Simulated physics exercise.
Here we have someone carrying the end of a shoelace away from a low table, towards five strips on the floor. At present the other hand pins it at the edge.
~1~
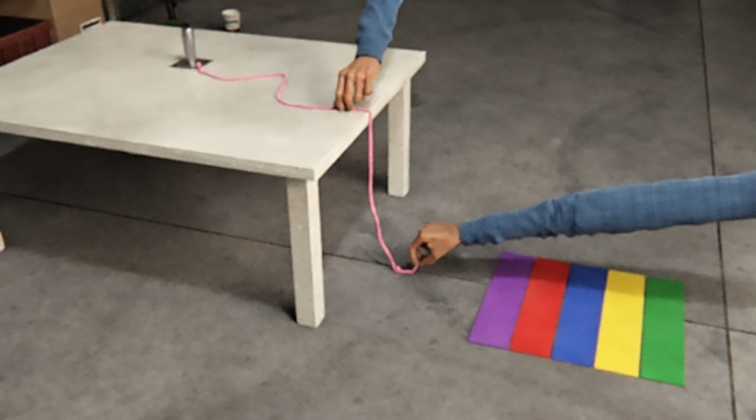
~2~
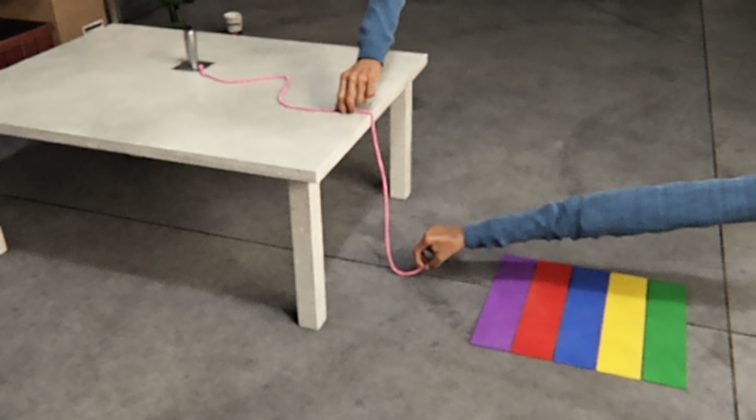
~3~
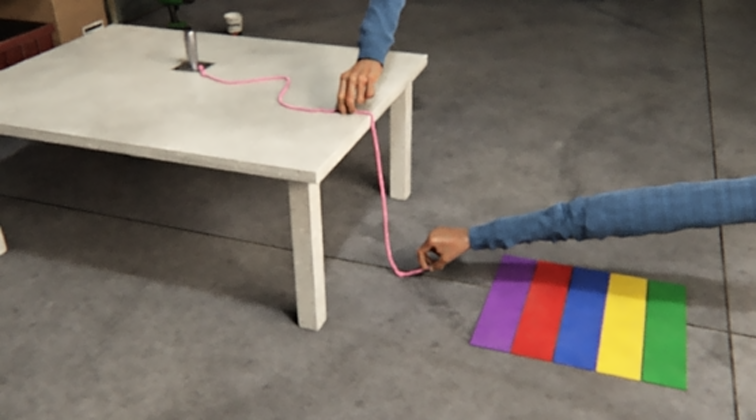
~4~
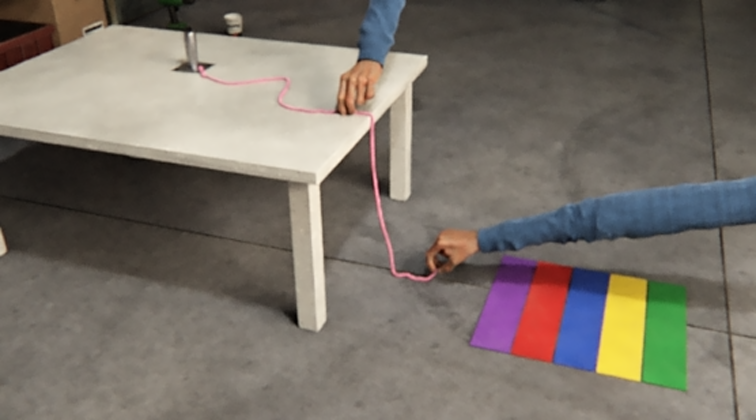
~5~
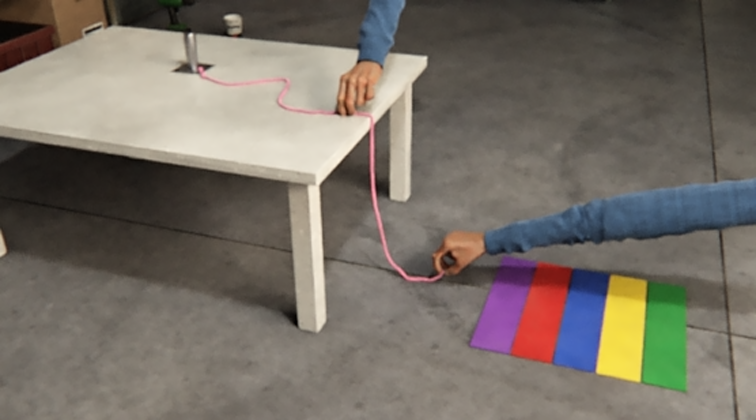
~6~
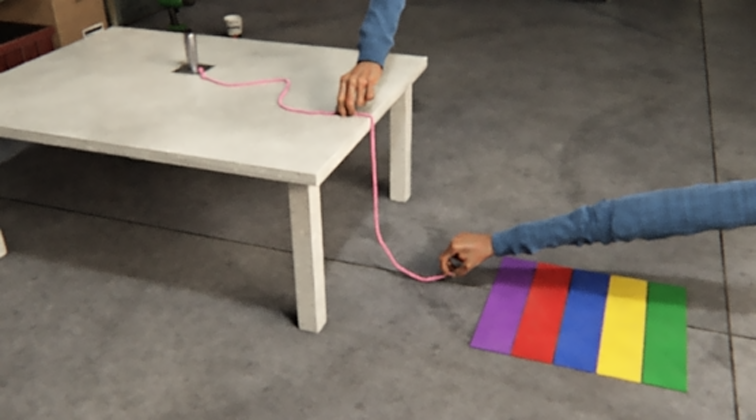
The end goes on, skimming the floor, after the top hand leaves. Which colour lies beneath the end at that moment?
Yellow.
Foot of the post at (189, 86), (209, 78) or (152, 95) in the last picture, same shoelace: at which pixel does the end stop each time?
The places come out near (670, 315), (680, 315) and (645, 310).
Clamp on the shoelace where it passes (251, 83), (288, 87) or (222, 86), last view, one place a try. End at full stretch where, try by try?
Taking them in turn, I'd expect around (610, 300), (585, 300) and finally (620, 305).
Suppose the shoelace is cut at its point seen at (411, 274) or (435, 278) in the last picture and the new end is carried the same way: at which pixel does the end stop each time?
In that order: (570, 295) and (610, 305).
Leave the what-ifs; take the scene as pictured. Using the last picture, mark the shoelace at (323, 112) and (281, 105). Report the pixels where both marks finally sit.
End: (399, 129) and then (357, 105).
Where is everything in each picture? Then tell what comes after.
The first frame shows end (419, 263); purple (494, 326); red (534, 335); blue (576, 343); yellow (618, 352); green (663, 361).
The second frame shows end (424, 266); shoelace through (208, 75) (276, 77) (281, 102) (356, 112) (384, 178) (388, 252).
The third frame shows end (428, 267).
The fourth frame shows end (437, 269); shoelace through (208, 77) (276, 79) (281, 104) (355, 113) (375, 179) (391, 253).
The fifth frame shows end (443, 272).
The sixth frame shows end (451, 273); shoelace through (208, 78) (276, 80) (281, 105) (355, 114) (374, 180) (389, 253).
Soon after, end near (561, 294); over red.
Then, end near (607, 302); over yellow.
At full stretch, end near (635, 307); over yellow. It gets as far as the yellow strip.
